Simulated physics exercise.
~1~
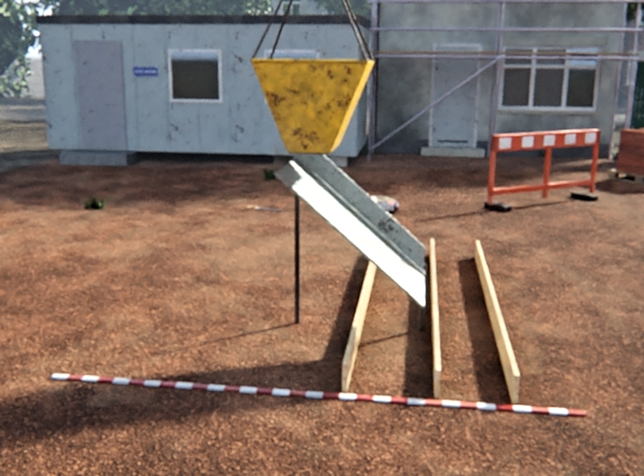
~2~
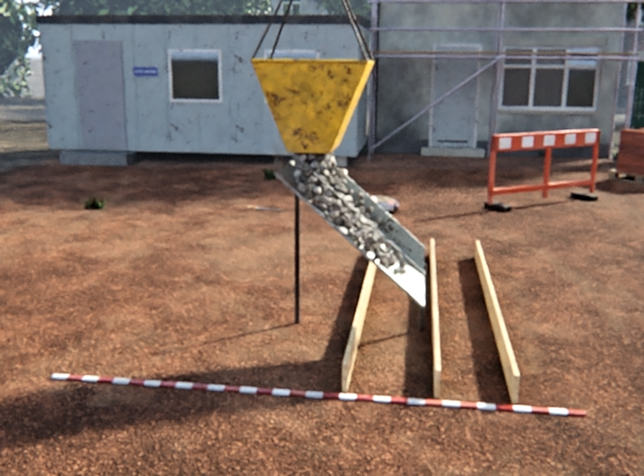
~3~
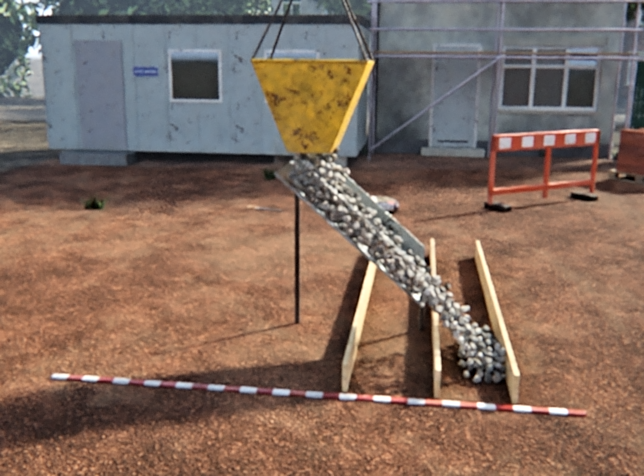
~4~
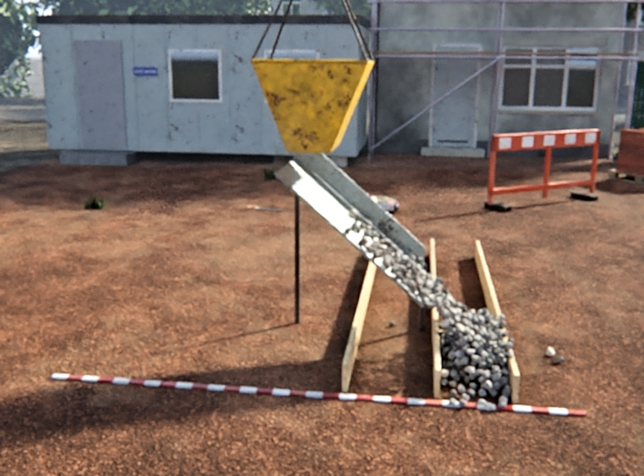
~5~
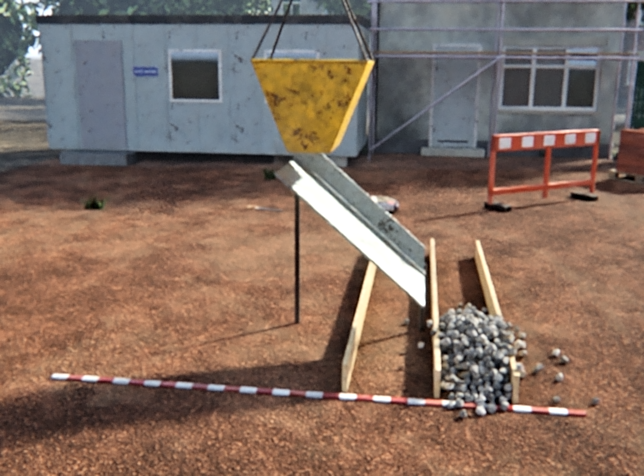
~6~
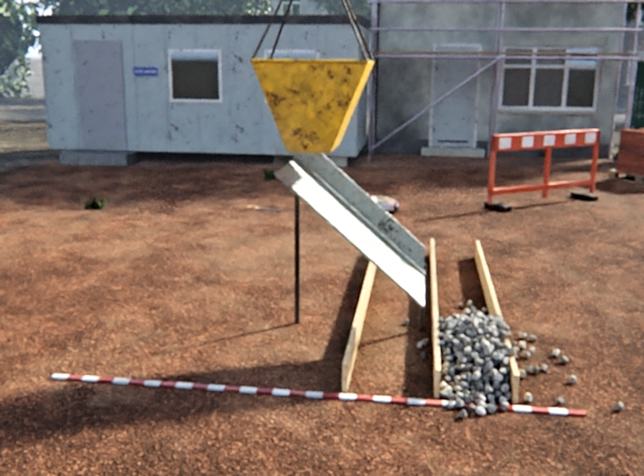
Grey stones drop from a yellow skip, slide down a steel chute and heap mostly in the right bay.
